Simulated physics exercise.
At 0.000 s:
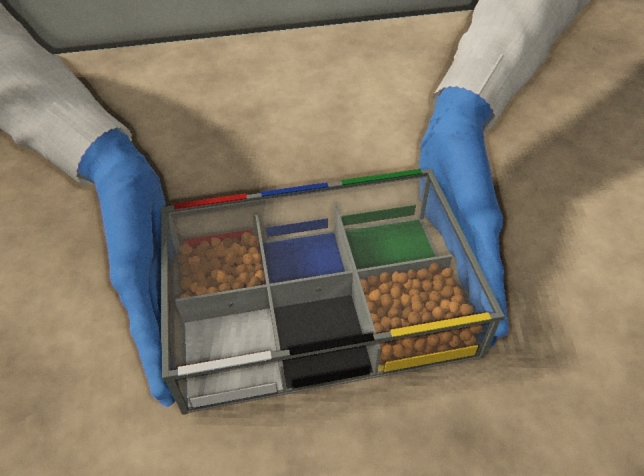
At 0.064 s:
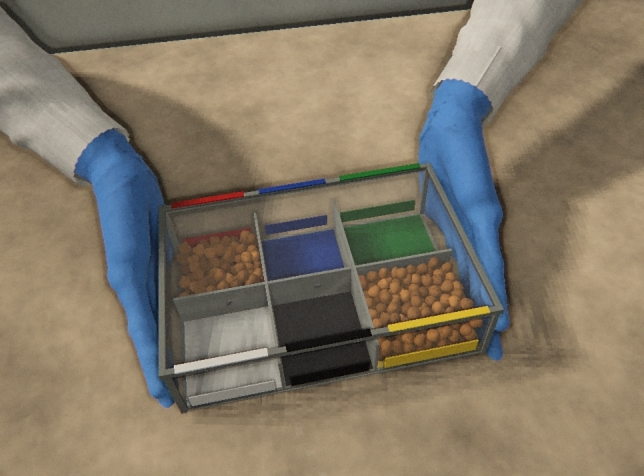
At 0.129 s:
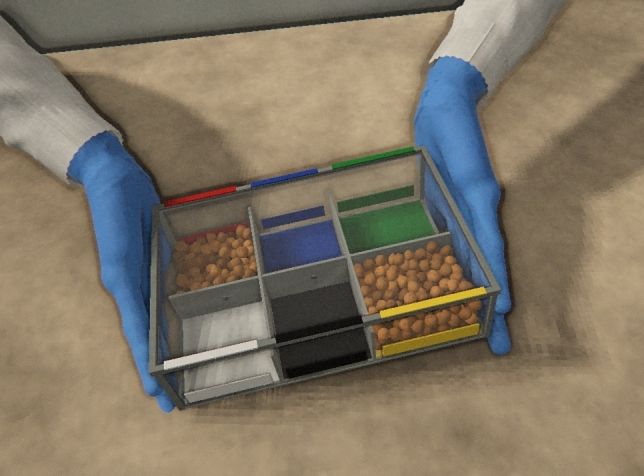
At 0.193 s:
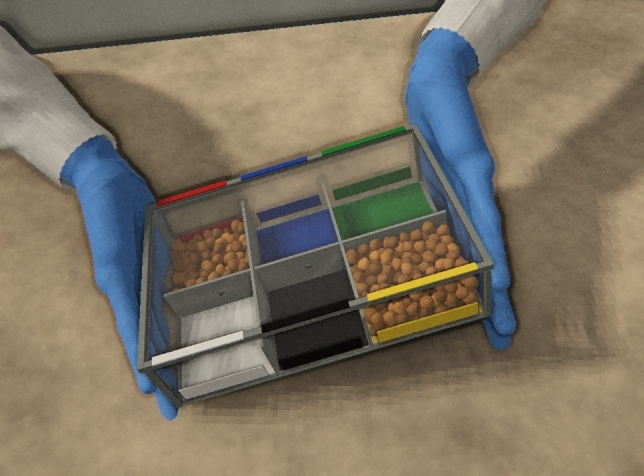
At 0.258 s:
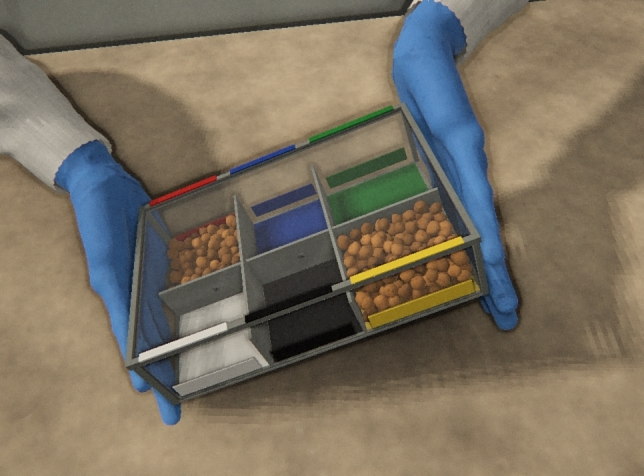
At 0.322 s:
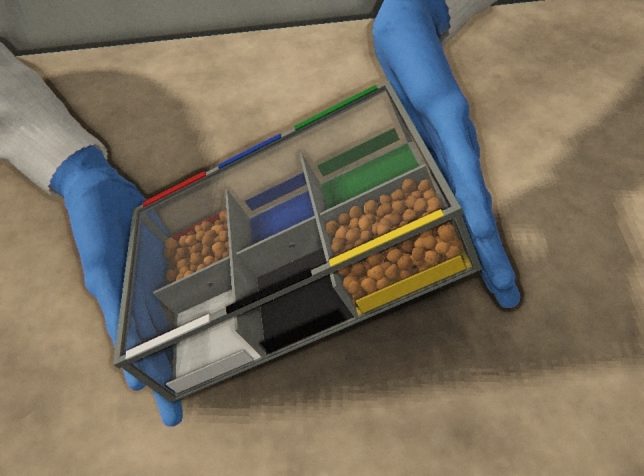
On a sandy brown surface, two blue-gloved hands tilt a divided box, raising its right side.
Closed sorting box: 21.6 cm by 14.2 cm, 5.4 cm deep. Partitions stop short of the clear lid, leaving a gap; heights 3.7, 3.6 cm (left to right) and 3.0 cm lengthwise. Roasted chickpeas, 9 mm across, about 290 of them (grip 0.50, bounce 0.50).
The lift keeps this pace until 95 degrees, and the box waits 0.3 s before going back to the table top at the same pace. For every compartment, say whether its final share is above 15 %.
Red: Yes, blue: No, green: No, yellow: Yes, white: No, black: No.
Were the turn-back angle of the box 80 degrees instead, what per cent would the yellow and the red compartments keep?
In per cent, yellow gets 40 and red gets 50.
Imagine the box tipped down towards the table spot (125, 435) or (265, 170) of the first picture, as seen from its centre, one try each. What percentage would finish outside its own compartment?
About 30 and 45 per cent.
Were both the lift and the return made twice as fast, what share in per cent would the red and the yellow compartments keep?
Then red would get 55 per cent, while yellow would get 35 per cent.
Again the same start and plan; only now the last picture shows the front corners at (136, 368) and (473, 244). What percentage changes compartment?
Some 25 %.
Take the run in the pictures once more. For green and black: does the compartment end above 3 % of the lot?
So green is a miss and black is a miss.
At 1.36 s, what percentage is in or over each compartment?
Shares - red: 50, blue: 0, green: 0, yellow: 40, white: 5, black: 0.
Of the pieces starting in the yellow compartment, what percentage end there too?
That comes out at about 60 percent.
After 1.36 s, tilt 95 degrees; red 50 %, yellow 40 %, white 5 %.
Then, at 2.04 s, tilt 47 degrees; red 55 %, yellow 40 %, white 5 %.
Then, at 2.77 s, tilt 0 degrees; red 55 %, yellow 35 %, white 5 %.
At rest (3.3 s), red 55 %, blue 0 %, green 0 %, yellow 35 %, white 5 %, black 0 %.
